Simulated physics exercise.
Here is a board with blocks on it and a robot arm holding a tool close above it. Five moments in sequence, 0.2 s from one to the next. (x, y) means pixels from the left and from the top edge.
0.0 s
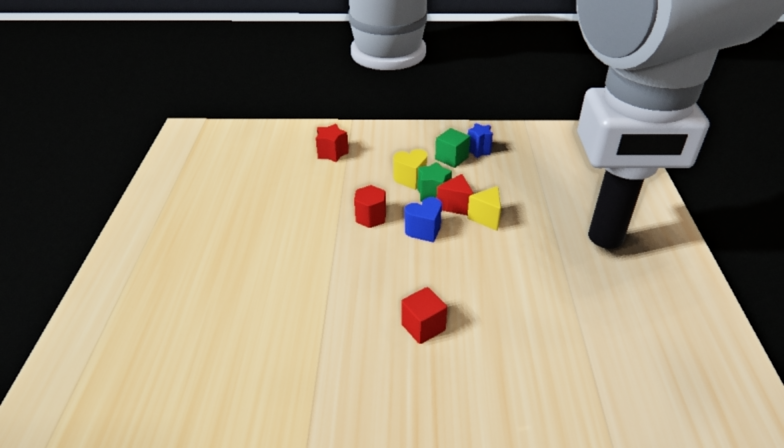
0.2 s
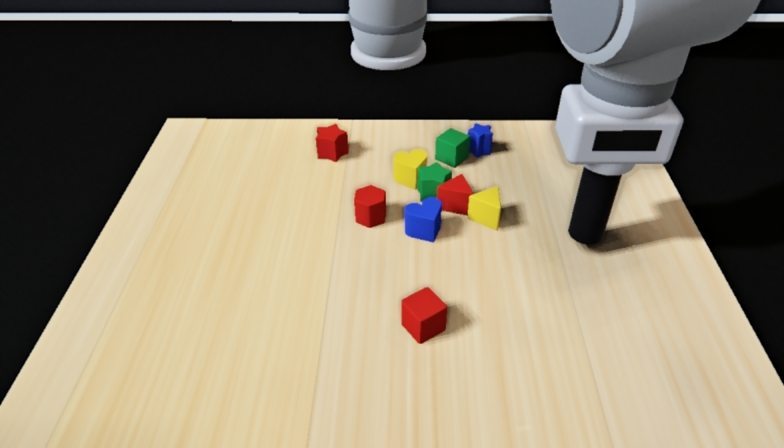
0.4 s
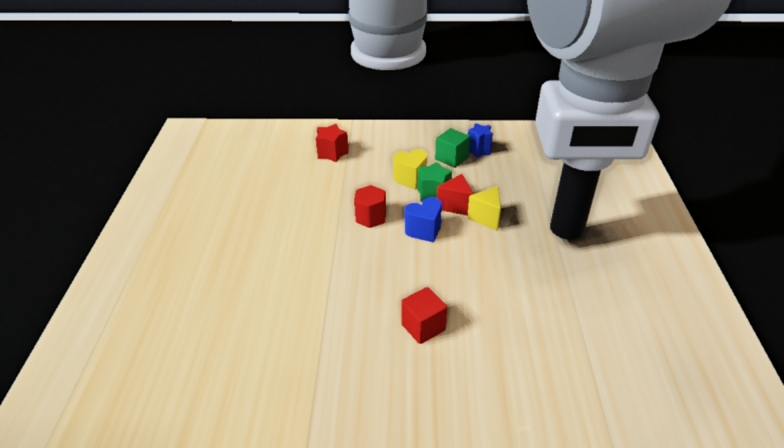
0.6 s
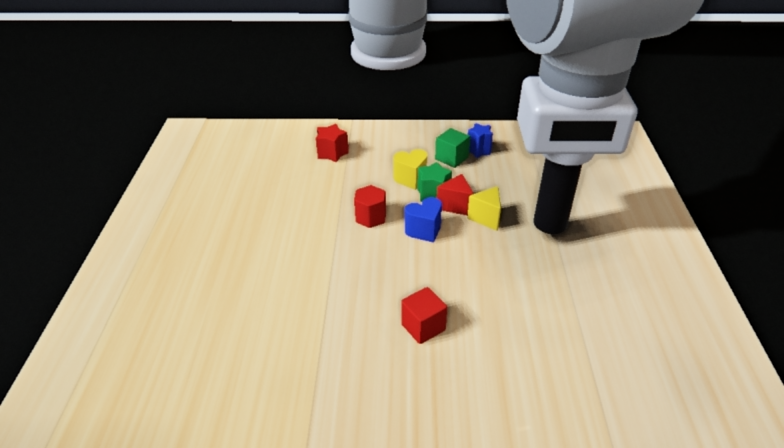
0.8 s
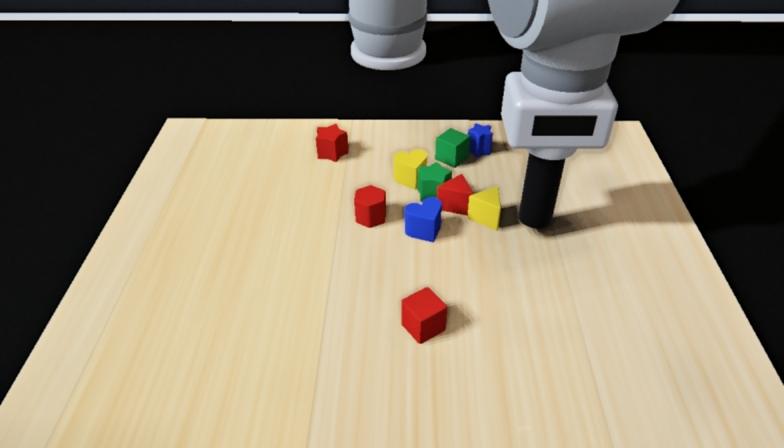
On a pale wooden board scattered with red, blue, green and yellow blocks, a robot arm holds a black tool low near the right side. The arm slides the tool steadily leftward and slightly toward the far edge, bringing it close beside the yellow three-sided block, while every block stays still.
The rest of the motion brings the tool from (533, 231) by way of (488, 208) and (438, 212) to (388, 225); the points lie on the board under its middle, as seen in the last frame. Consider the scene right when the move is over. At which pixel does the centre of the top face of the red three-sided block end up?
I'd guess (361, 210).
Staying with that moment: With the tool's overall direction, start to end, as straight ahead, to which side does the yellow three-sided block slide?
Sideways, to the left.
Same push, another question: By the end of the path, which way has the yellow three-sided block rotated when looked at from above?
It spins anti-clockwise.
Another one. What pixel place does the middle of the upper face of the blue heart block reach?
My best guess is (405, 224).
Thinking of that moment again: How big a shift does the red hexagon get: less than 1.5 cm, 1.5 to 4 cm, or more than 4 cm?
Displaced 1.5 to 4 cm.
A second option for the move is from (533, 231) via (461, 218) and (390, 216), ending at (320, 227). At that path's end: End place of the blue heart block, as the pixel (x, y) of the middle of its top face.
Around pixel (391, 214).
What follows on the original path. One third of the way, tool at (490, 195); red three-sided block at (453, 186), turned 25° clockwise; yellow three-sided block at (474, 197), turned 50° anticlockwise.
Two thirds of the way, tool at (438, 200); blue heart block at (414, 215), turned 25° anticlockwise; red three-sided block at (412, 195); yellow three-sided block at (457, 204), turned 110° anticlockwise.
At the end, tool at (388, 212); red hexagon at (351, 194), turned 45° clockwise; blue heart block at (405, 224), turned 70° anticlockwise; red three-sided block at (361, 210); yellow three-sided block at (457, 204), turned 110° anticlockwise.
